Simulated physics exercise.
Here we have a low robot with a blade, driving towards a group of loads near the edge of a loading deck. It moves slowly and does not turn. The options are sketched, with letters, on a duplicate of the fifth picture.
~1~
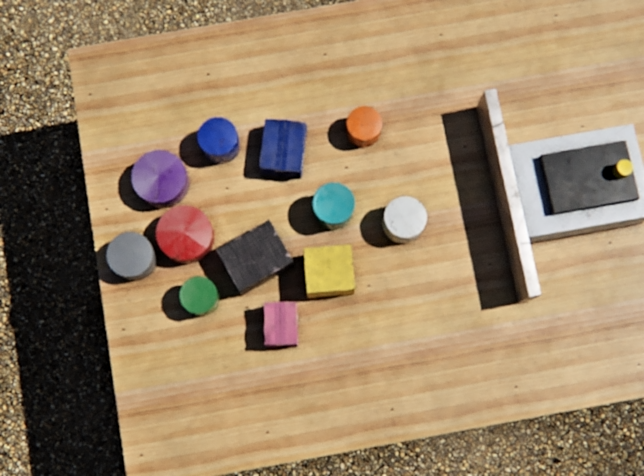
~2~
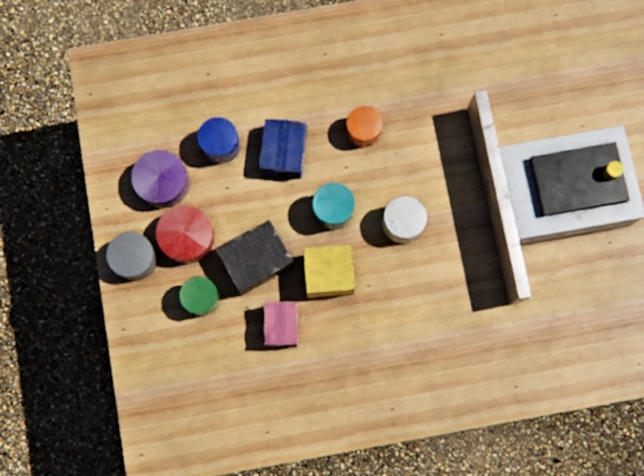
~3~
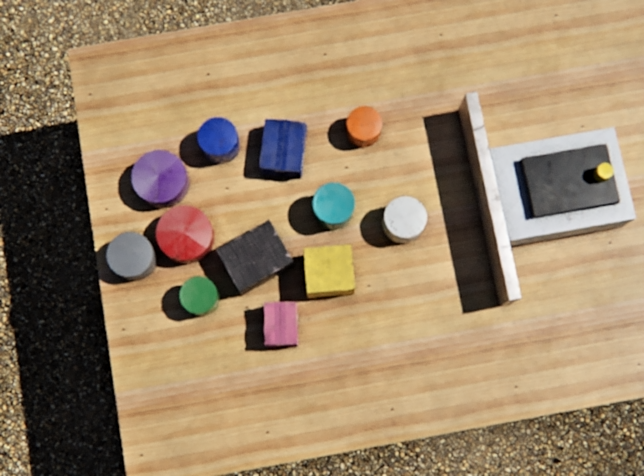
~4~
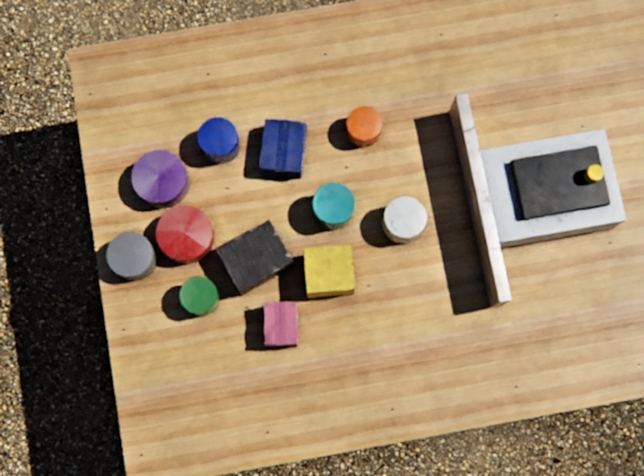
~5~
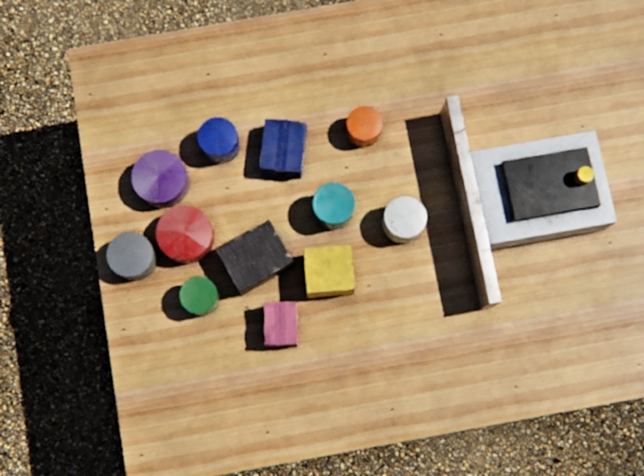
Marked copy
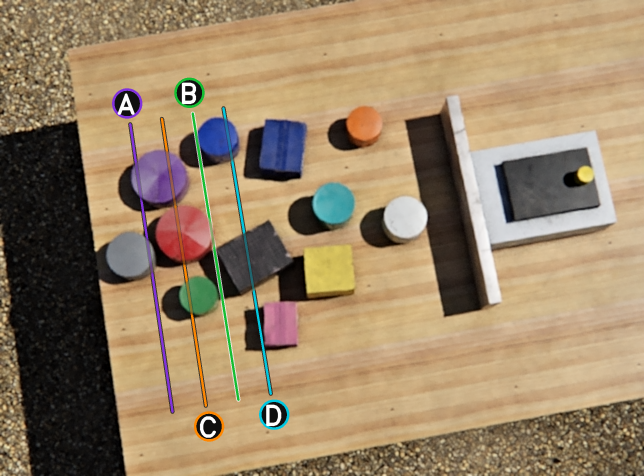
A low robot with a wide blade moves slowly left toward a still, colourful group of loads.
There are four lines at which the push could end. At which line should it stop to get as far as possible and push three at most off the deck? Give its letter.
As far as mark C.
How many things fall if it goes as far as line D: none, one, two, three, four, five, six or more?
In all, none.
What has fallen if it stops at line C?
It is the grey canister.
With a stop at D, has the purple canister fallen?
By then, no.
On the marked copy, A at (151, 264); B at (215, 253); C at (183, 258); D at (247, 247).
Taking C. A third of the way, robot (440, 203); orange canister (326, 134); yellow crate (320, 281).
Two thirds of the way, robot (337, 221); grey canister (111, 263); purple canister (130, 174).
When it is over, robot (254, 236); grey canister over the edge; black crate (110, 285); one fallen.
As for the rest, A drops four; B is within the limit but short; D is within the limit but short.
